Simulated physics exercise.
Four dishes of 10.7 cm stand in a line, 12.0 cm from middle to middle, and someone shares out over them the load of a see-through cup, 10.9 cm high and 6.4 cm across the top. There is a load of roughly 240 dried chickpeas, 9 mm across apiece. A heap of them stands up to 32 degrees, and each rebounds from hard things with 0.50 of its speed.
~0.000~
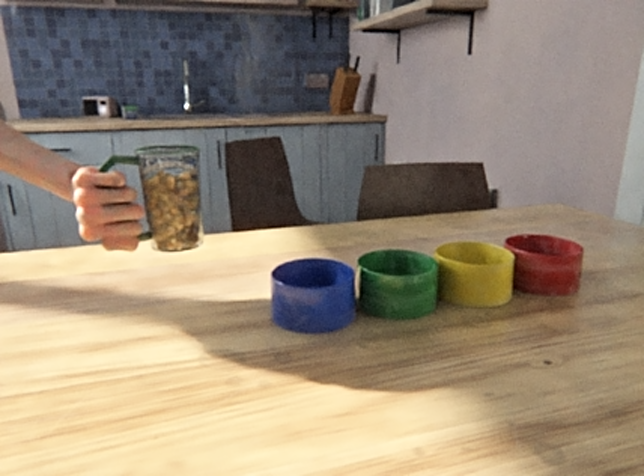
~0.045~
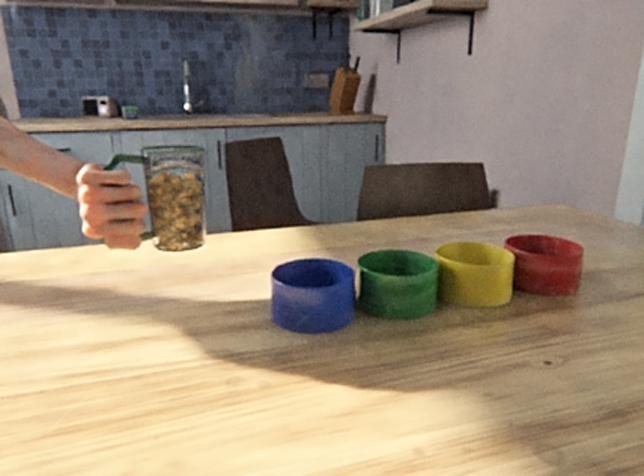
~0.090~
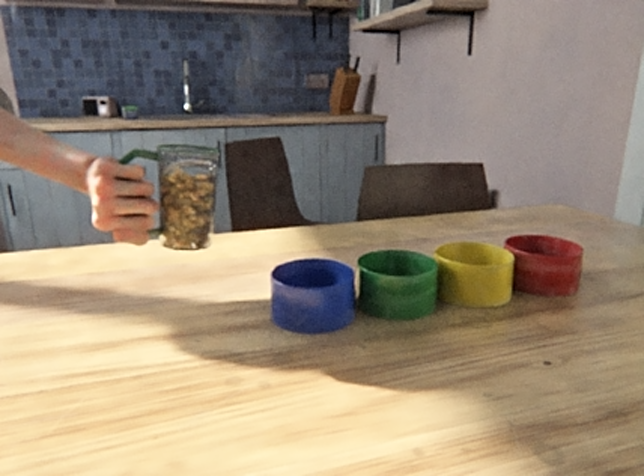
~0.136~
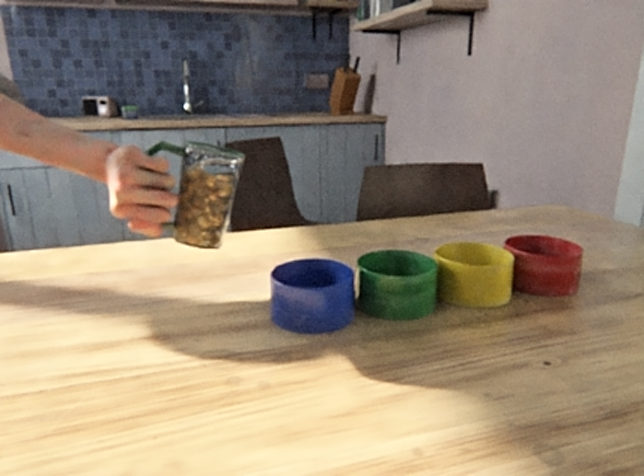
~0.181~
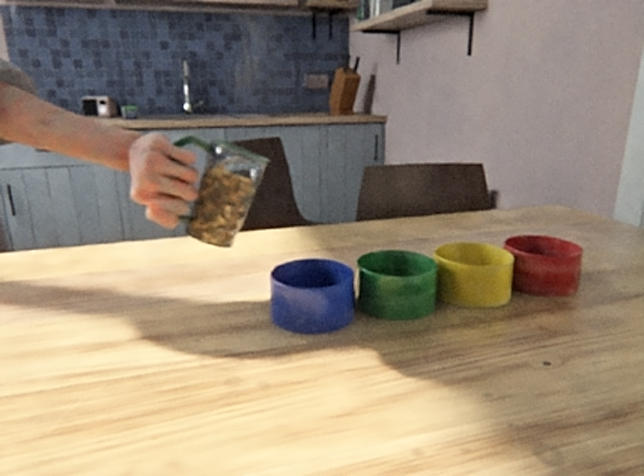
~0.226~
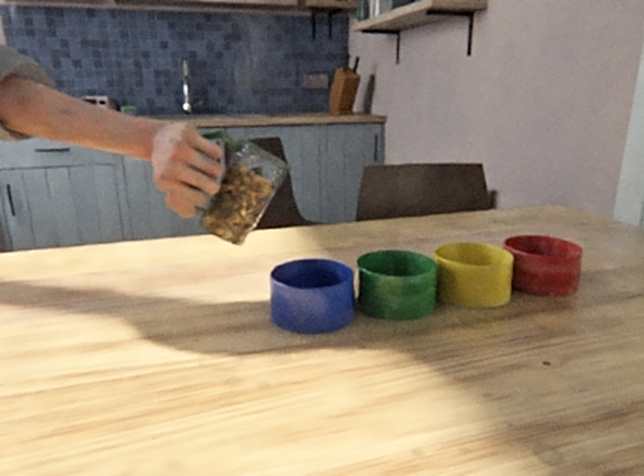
In a kitchen, a hand moving a clear cup of dried chickpeas rightward and tilting it near four coloured dishes in a row.
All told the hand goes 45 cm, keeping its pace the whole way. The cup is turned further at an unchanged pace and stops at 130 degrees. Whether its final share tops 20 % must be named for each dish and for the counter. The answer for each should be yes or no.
Red - yes, blue - no, green - no, yellow - yes, counter - no.
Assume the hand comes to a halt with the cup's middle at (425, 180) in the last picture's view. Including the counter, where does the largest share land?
Yellow.
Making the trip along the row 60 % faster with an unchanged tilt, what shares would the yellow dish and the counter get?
In that case: Yellow 0, and counter 10.
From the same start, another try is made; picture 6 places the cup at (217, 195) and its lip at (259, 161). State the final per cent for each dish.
Then red 0, blue 0, green 10, and yellow 90.
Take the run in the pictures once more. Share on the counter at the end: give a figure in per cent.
I'd reckon around 10 per cent.
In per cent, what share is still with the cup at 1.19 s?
Estimate: Around 0 % of the load.
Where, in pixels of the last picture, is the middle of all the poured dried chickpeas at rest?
Roughly (529, 277).
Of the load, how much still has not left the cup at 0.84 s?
It works out to about 50 per cent of the load.
After 0.59 s, tilt 102 degrees; cup holds 100 %.
After 0.84 s, tilt 130 degrees; cup holds 50 %, yellow 45 %.
Then, at 1.19 s, tilt 130 degrees; cup holds 0 %, red 50 %, yellow 40 %.
In the end, at 1.6 s, red 50 %, blue 0 %, green 0 %, yellow 40 %, counter 10 %.
